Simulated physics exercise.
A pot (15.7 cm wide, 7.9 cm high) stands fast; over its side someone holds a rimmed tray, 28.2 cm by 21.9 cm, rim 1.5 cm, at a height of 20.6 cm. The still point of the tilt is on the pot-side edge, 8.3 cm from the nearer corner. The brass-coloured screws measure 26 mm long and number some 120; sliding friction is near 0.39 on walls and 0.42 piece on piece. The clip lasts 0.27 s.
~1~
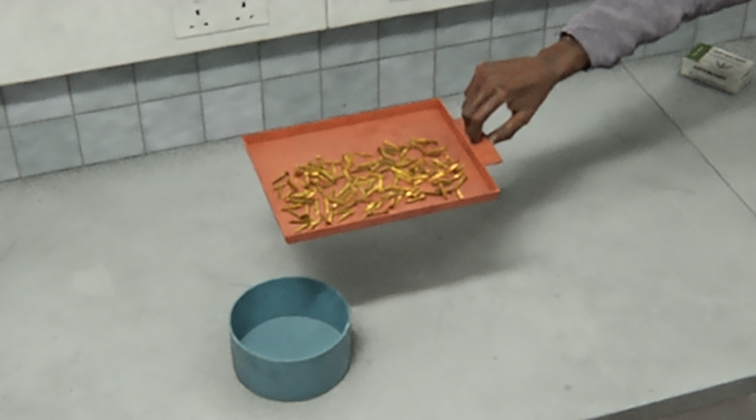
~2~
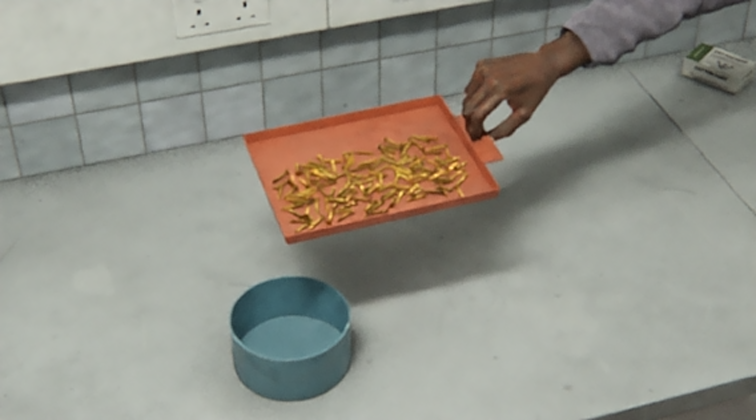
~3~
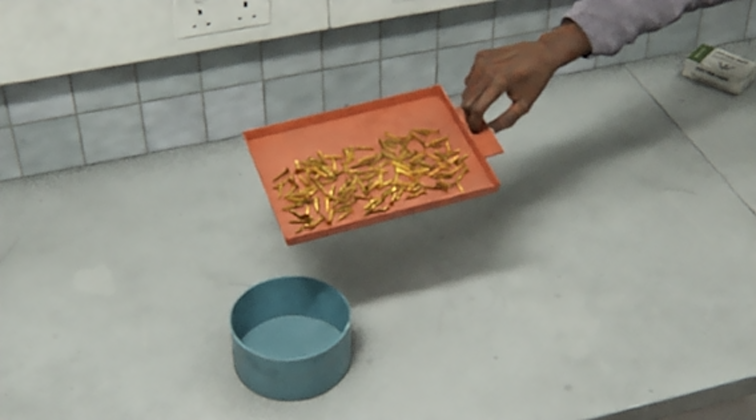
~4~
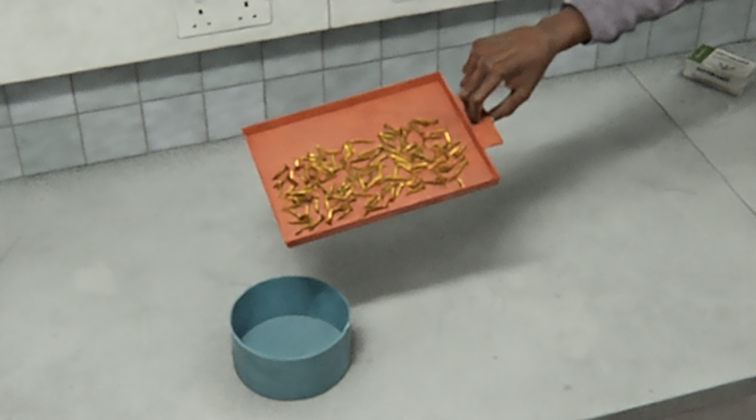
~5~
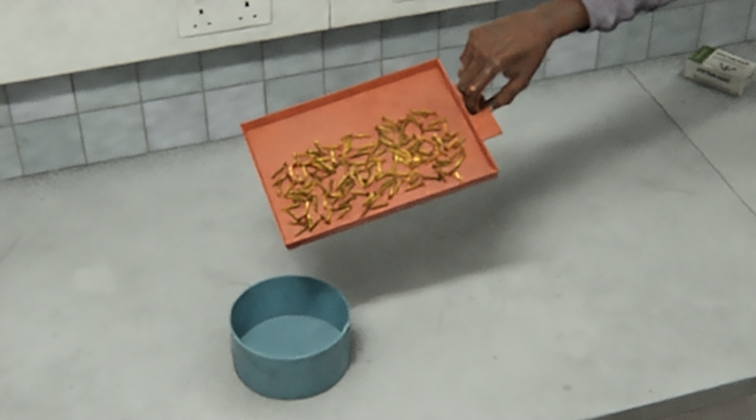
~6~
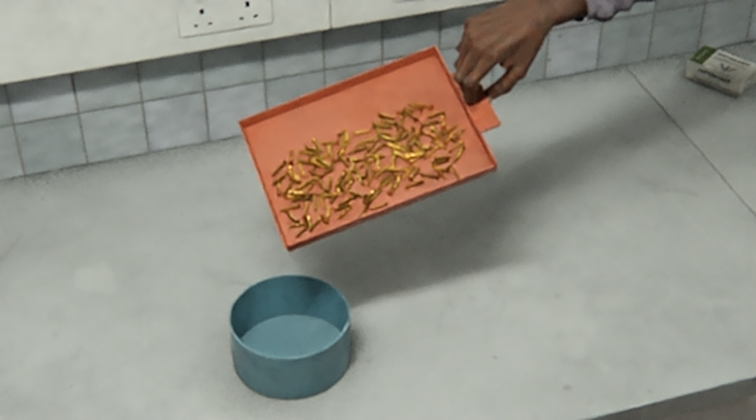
On a grey countertop, a hand steadily tilting an orange tray of small brass-coloured pieces, its right side rising, beside a blue pot.
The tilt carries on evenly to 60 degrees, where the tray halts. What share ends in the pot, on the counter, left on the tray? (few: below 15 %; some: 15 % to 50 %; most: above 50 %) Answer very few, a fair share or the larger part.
Pot: The larger part, counter: Very few, tray: A fair share.
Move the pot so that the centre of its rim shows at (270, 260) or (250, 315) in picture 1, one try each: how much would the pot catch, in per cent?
About 0 and 45 per cent.
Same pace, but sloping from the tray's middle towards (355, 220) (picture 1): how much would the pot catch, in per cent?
Some 25 per cent.
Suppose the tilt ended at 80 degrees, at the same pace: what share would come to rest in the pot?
Then about 95 per cent.
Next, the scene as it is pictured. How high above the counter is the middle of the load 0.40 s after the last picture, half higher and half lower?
Roughly 22 cm.
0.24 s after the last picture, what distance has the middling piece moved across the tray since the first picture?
About 4 cm.
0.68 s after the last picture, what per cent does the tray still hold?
Roughly 50 per cent.
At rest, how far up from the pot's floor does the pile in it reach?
Roughly 2.0 cm.
Then, 0.24 s after the last picture, tilt 40 degrees; the tray holds 100 %, the pot 0 %.
Then, 0.40 s after the last picture, tilt 54 degrees; the tray holds 100 %, the pot 0 %.
Then, 0.68 s after the last picture, tilt 60 degrees; the tray holds 50 %, the pot 30 %.
In the end, pot 70 %, counter 0 %, tray 30 %.
